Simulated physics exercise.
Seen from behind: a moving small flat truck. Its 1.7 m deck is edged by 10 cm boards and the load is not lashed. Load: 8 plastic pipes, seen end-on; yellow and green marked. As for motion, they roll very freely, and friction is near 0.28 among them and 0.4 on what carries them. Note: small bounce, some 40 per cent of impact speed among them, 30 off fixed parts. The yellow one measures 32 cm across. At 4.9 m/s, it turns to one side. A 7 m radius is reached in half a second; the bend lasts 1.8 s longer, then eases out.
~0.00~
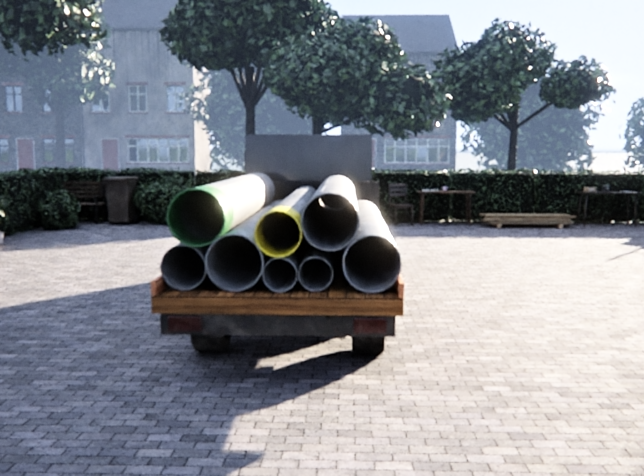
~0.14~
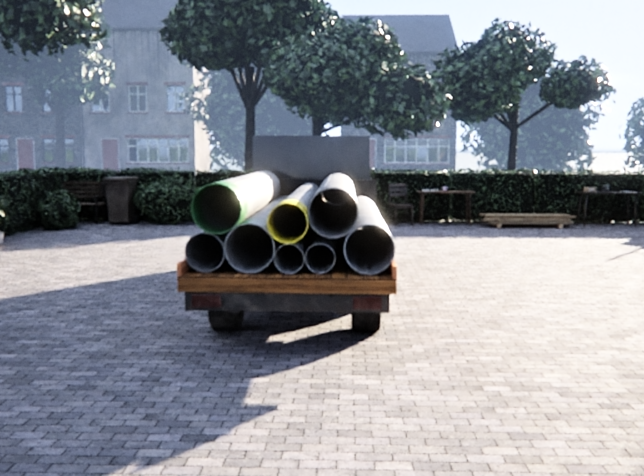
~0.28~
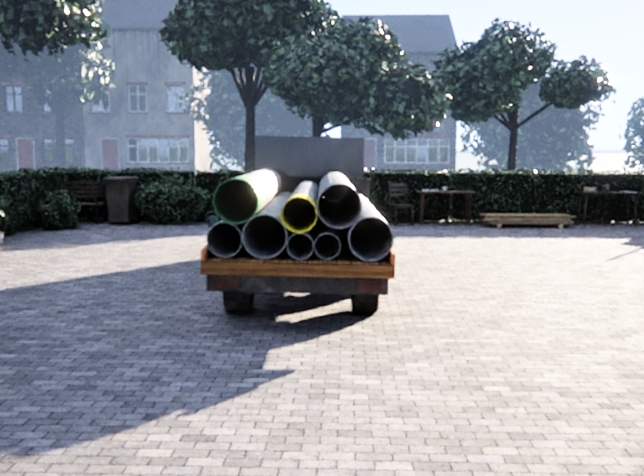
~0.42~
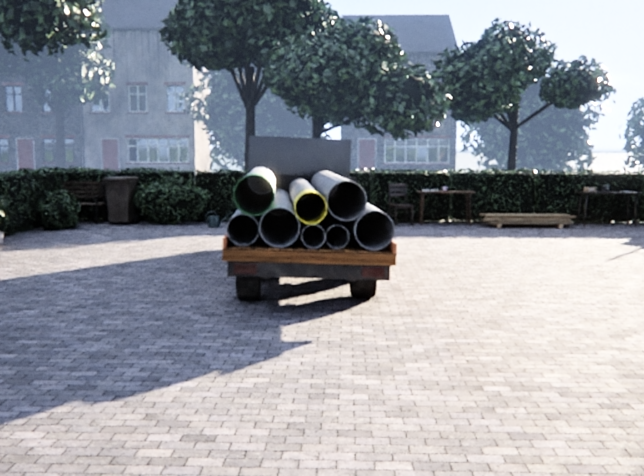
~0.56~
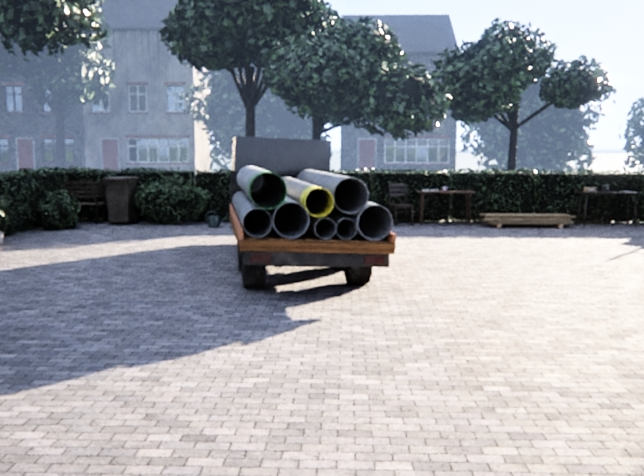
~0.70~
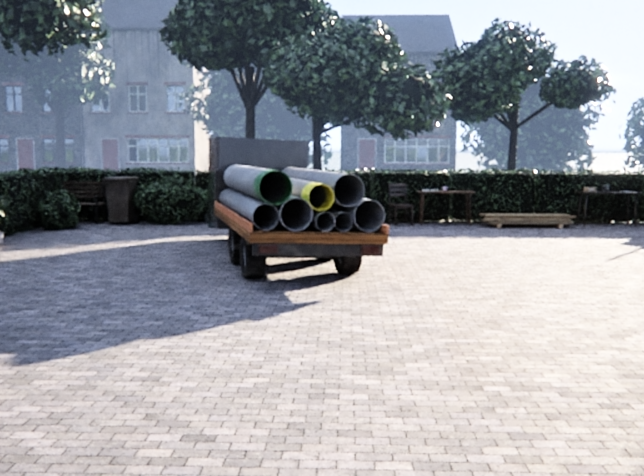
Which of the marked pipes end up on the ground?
Result - yellow stays where it is; green stays where it is.
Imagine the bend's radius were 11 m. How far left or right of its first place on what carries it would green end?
Result: Around 0 cm leftwards.
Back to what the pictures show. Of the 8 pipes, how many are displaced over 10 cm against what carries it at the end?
Count: 2.
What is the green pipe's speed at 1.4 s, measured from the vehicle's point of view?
About 0.0 m/s.
By 1.4 s, yellow is up on others, 60 cm from the right edge, rolling right; green is up on others, 35 cm from the left edge; 0 off so far.
By 2.2 s, yellow is up on others, 50 cm from the right edge; as before, green; 1 off so far.
By 3.2 s, yellow is up on others, 50 cm from the right edge; green is up on others, 35 cm from the left edge; 1 off so far.
Finally (4.3 s), yellow is up on others, 50 cm from the right edge; green is up on others, 35 cm from the left edge; 1 off so far.
